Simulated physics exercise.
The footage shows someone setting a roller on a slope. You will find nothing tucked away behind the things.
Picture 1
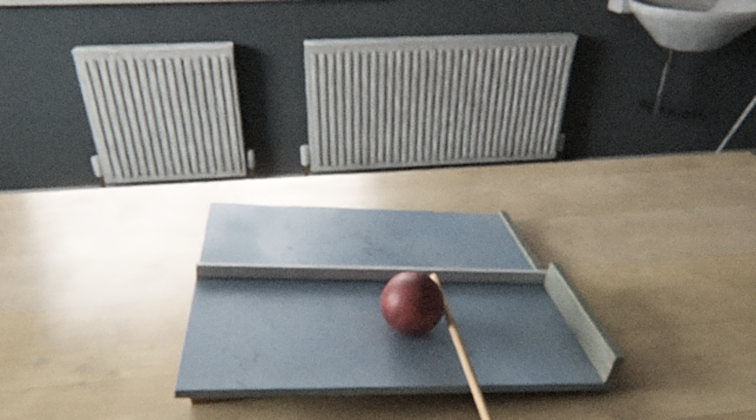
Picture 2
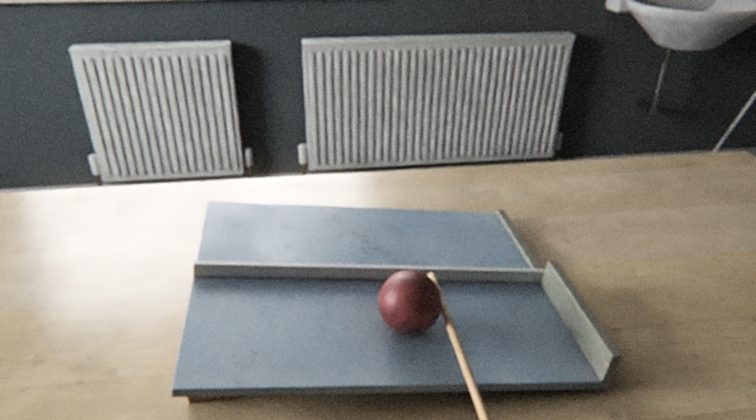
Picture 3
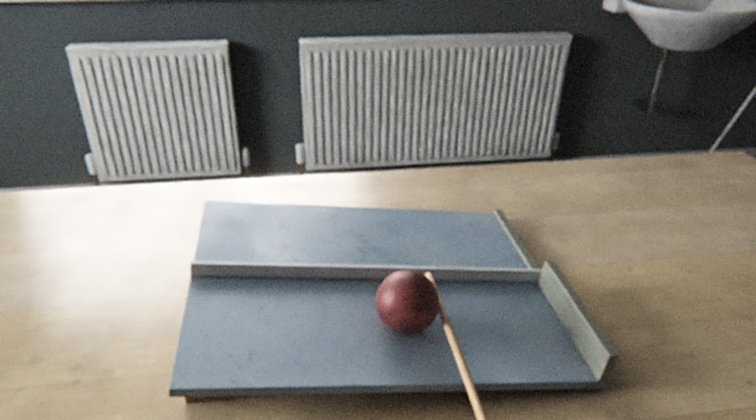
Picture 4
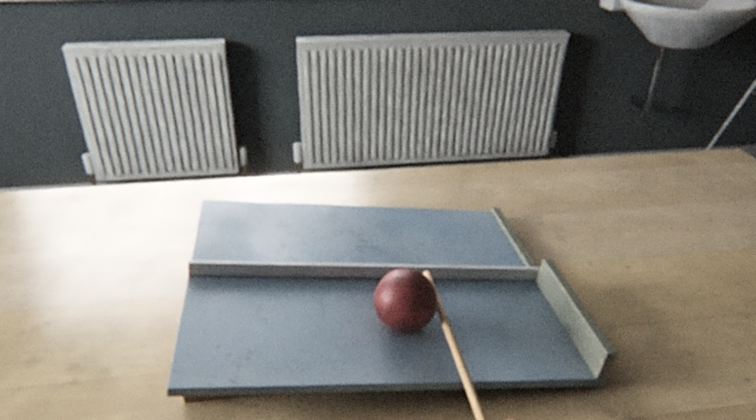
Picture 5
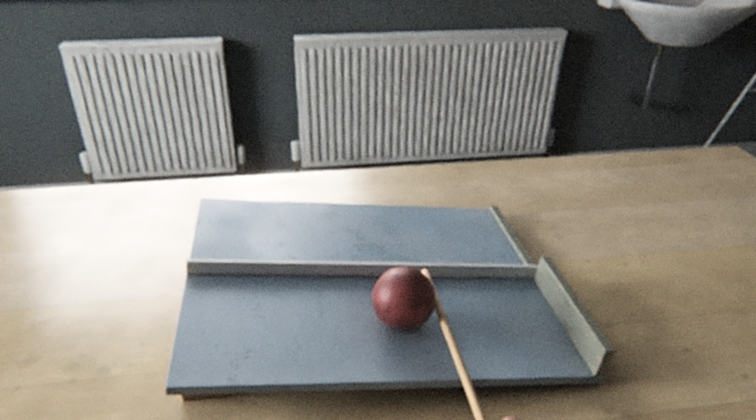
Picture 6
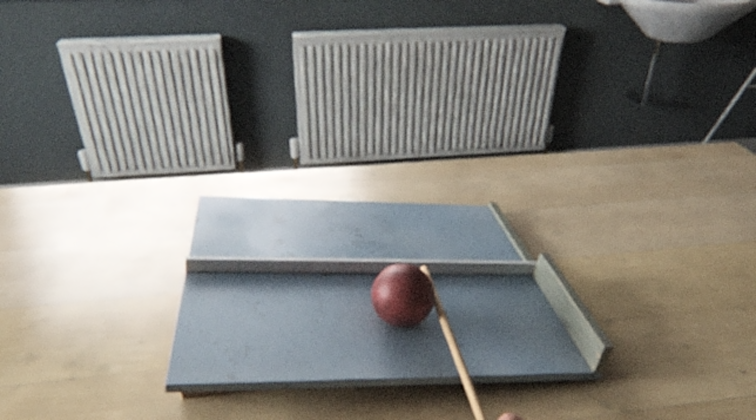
A hand barely in view keeps a stick against a red ball resting on a board.
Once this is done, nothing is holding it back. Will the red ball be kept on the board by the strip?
Yes.
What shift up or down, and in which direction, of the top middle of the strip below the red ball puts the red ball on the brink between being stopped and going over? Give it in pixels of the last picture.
It takes a shift of 16 pixels in the downward direction.
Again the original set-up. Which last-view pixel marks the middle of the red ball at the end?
Its middle finishes close to (540, 296) in the last view.
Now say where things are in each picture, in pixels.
Held back by the stick; red ball (412, 303); board (385, 271), in the first frame.
Held back by the stick; red ball (410, 302); board (382, 269), in the second frame.
Held back by the stick; red ball (407, 302); board (380, 269), in the third frame.
Held back by the stick; red ball (405, 300); board (378, 268), in the fourth frame.
Held back by the stick; red ball (404, 298); board (376, 266), in the fifth frame.
Held back by the stick; red ball (403, 295); board (375, 263), in the sixth frame.
Then, 0.30 s after the last picture, red ball rolling on the board near (425, 296).
Then, 0.50 s after the last picture, red ball rolling on the board near (469, 296).
Then, 0.66 s after the last picture, red ball rolling on the board near (521, 296).
At rest, the red ball gets caught, near (541, 296).
